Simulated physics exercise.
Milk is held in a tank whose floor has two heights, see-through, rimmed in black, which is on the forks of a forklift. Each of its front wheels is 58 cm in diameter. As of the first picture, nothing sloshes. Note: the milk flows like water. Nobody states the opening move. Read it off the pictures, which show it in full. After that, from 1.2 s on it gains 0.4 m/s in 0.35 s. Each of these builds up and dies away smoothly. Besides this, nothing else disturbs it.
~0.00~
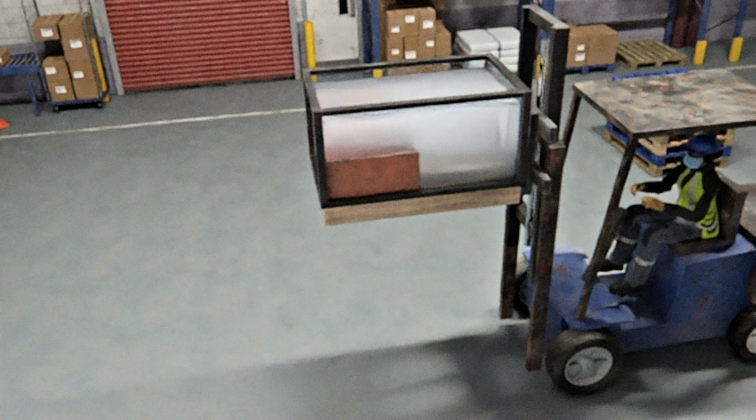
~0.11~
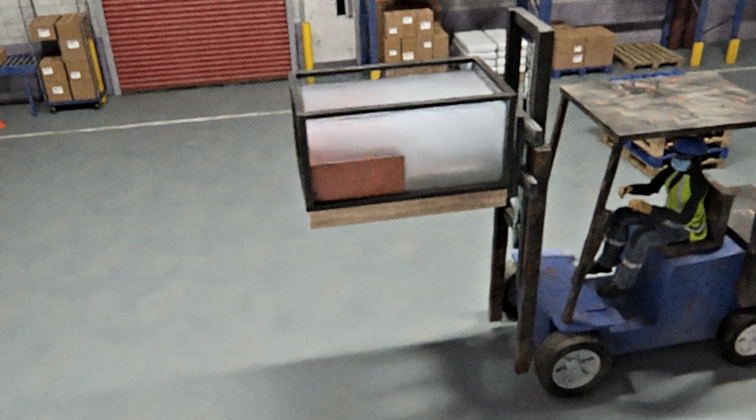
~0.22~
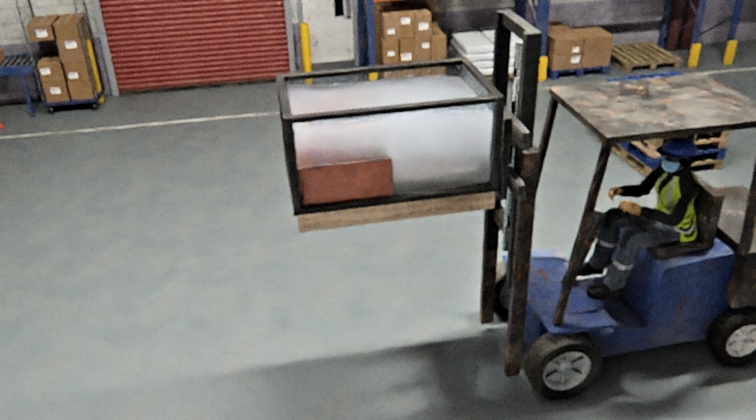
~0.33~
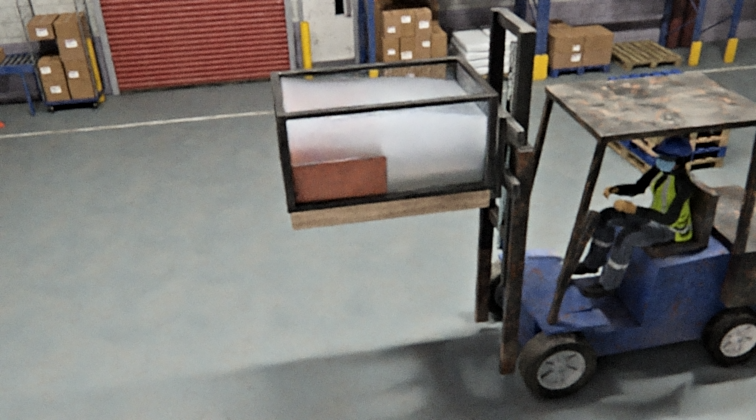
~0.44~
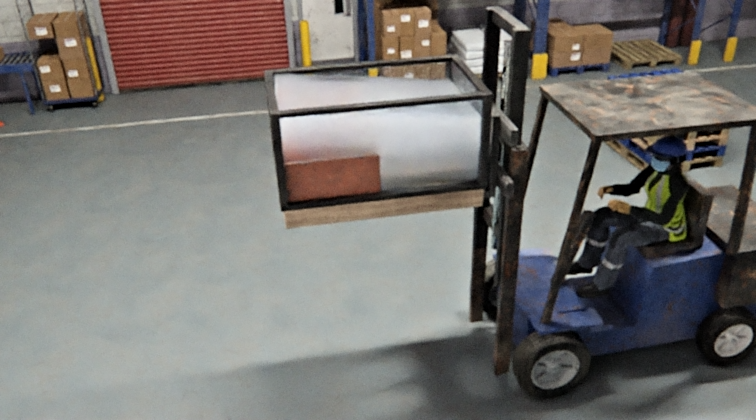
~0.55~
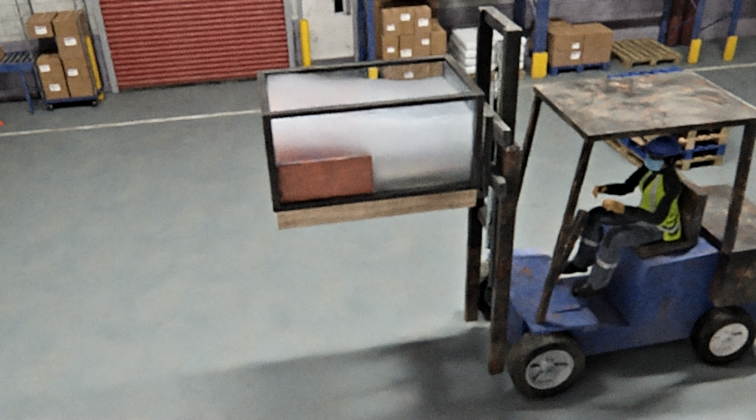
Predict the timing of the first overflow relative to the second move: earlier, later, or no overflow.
Later.
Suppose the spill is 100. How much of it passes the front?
Spill fraction there: Roughly 0 per cent.
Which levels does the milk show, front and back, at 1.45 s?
Front 44 cm and back 64 cm.
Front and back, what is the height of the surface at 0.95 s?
The surface sits near 54 cm in front and near 54 cm at the rear.
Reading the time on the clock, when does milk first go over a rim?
It first spills at close to 1.9 s.
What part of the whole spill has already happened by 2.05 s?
About 40 percent, give or take.
By 0.95 s it stands 53 cm high behind and 54 cm in front; all of it is still inside.
By 1.45 s it stands 63 cm high behind and 44 cm in front; all of it is still inside.
By 2.05 s it stands 51 cm high behind and 62 cm in front; 1 per cent has gone over the back.
By 4.53 s 1 per cent has gone over the back; the first of it left at about 1.85 s, and the second move began at 1.2 s.
